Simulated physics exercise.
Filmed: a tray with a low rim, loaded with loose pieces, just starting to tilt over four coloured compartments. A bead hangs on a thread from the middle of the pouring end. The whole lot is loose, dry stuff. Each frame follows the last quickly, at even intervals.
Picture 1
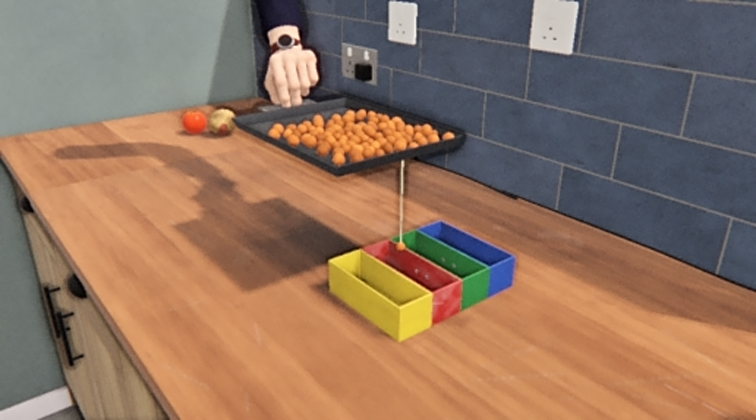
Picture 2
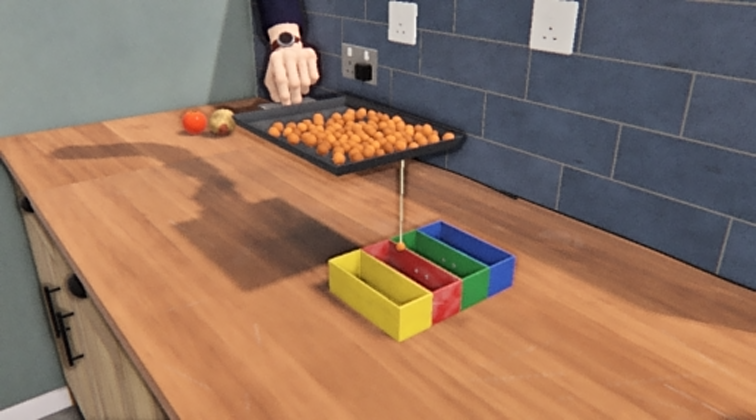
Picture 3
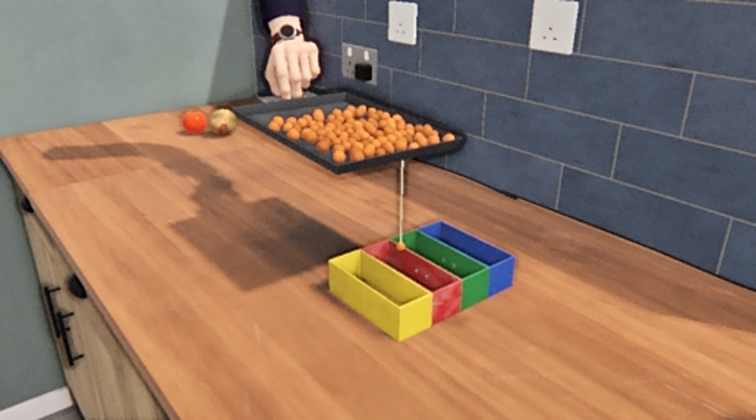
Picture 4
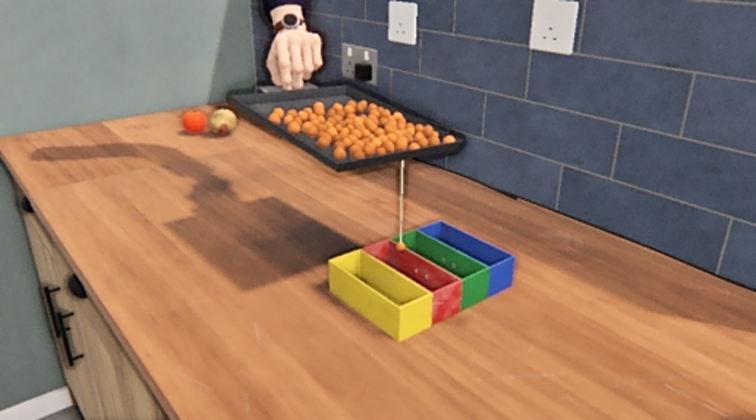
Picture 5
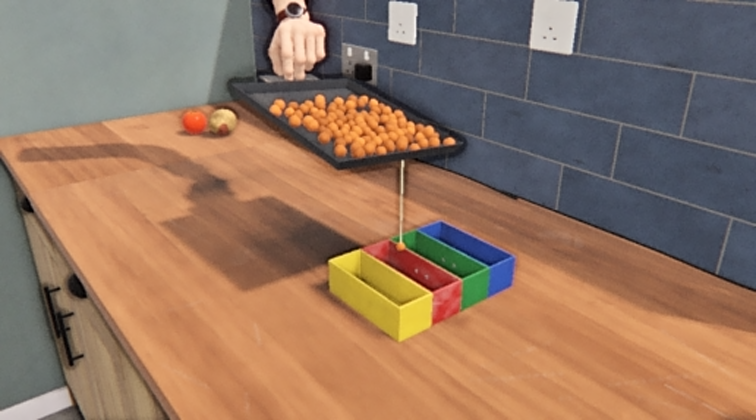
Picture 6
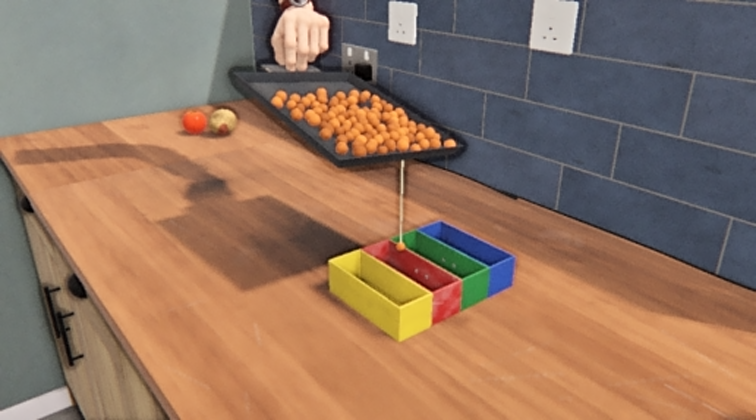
A tray of coated peanuts tilts slightly as a hand raises its far end above coloured compartments.
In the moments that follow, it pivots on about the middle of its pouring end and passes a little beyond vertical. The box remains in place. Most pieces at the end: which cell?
Blue.
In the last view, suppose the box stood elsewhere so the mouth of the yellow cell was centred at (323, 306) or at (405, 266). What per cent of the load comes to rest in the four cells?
First case around 10 %, second case around 100 %.
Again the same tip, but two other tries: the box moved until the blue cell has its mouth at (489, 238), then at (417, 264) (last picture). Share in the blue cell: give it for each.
Roughly 20% the first time and 10% the second time.
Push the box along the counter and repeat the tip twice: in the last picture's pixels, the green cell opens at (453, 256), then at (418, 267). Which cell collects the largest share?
Try one: That blue cell; try two: Blue.
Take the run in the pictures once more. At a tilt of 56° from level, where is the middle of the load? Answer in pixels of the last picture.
The centre of the load shows up near (404, 113) in the last view.
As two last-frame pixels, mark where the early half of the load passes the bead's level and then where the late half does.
I'd place the first part at (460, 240) and the rest at (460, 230).
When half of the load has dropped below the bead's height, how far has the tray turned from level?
Around 90° of tilt.
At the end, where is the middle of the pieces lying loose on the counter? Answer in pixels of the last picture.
Approximate centre, last frame: (535, 263).
Just after the last frame, tray tipped steeply; every one on the tray.
A moment on, tray tipped right over; about a tenth on the tray; roughly a third in the blue cell; roughly a quarter in the green cell; about a tenth in the red cell; roughly a quarter falling or outside the box.
Further on, tray tipped past a quarter turn; roughly half in the blue cell; roughly a quarter in the green cell; just a few in the red cell; just a few in the yellow cell; roughly a quarter falling or outside the box.
When it is over, tray tipped past a quarter turn; roughly half in the blue cell; roughly a quarter in the green cell; just a few in the red cell; just a few in the yellow cell; roughly a quarter outside the box.
